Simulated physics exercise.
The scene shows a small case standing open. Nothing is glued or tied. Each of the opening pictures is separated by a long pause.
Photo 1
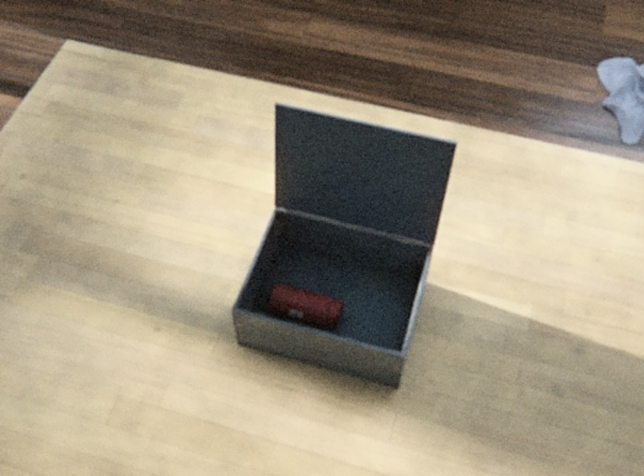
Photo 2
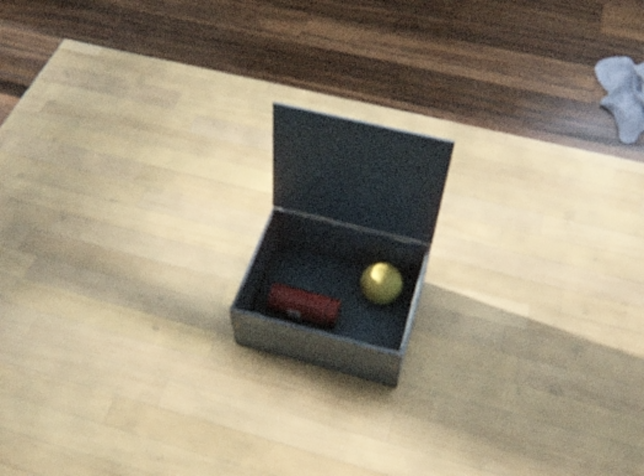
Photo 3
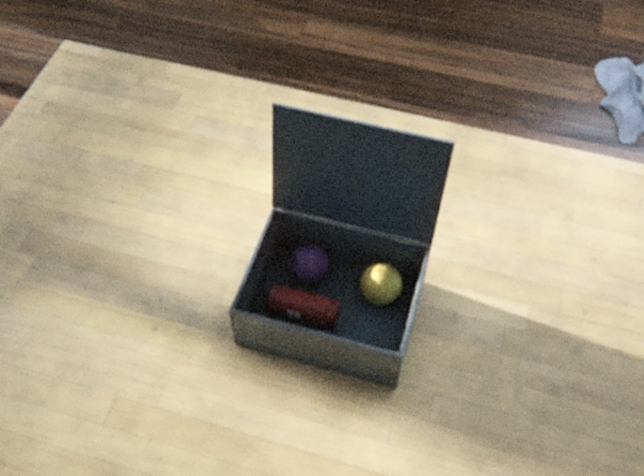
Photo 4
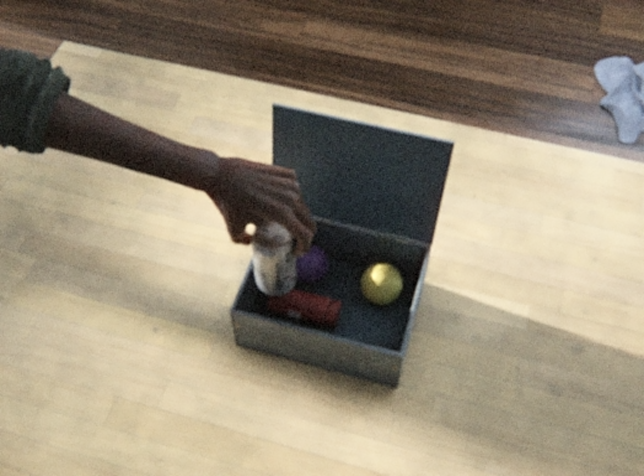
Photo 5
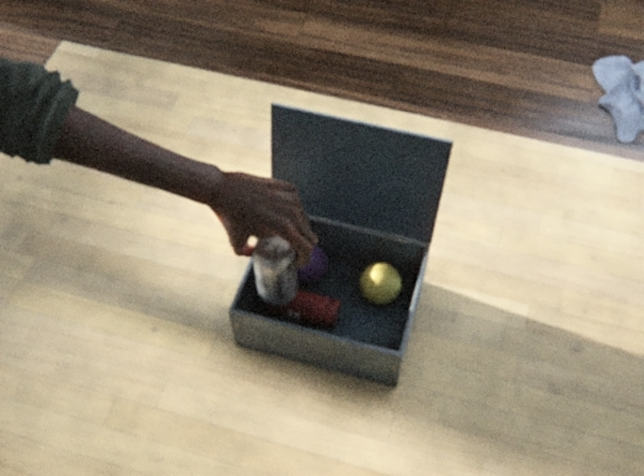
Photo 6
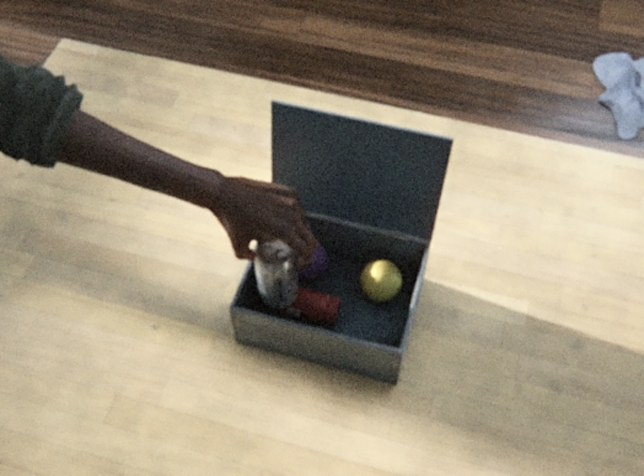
The clip opens on a small dark case standing open on a wooden table with a red cylindrical object inside, then a round yellow item appears at its right, followed by a purple ball behind. A hand reaches in from the left and lowers a whitish can into the case, still gripping it.
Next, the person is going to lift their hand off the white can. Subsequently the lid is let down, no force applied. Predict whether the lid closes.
Prediction: The lid stays ajar.
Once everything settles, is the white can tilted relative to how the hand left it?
The white can tips.
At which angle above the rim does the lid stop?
It comes to about 20°.
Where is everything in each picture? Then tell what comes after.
The last thing is not in view yet, in the first picture.
The last thing is not in view yet; red shaker (305, 305), in the second picture.
The last thing is not in view yet; yellow lemon (381, 284), in the third picture.
Still above its spot; white can (274, 259), in the fourth picture.
Still above its spot; white can (276, 270); red shaker (304, 306), in the fifth picture.
Put in, still held; white can (277, 273); yellow lemon (381, 281), in the sixth picture.
Then, 1.10 s past the last view, lid starting down; white can rocked 35° from its first pose near (271, 291); red shaker displaced a little.
Then, 1.70 s past the last view, lid 48° above the rim; white can rocked 35° from its first pose near (271, 291); red shaker displaced a little.
Then, 2.50 s past the last view, lid 21° above the rim; white can rocked 35° from its first pose near (271, 291); red shaker displaced a little.
Finally, lid 20° above the rim; left askew, white can; the other 3 still in place. Final places as the last picture's camera would see them, white can near (269, 291).
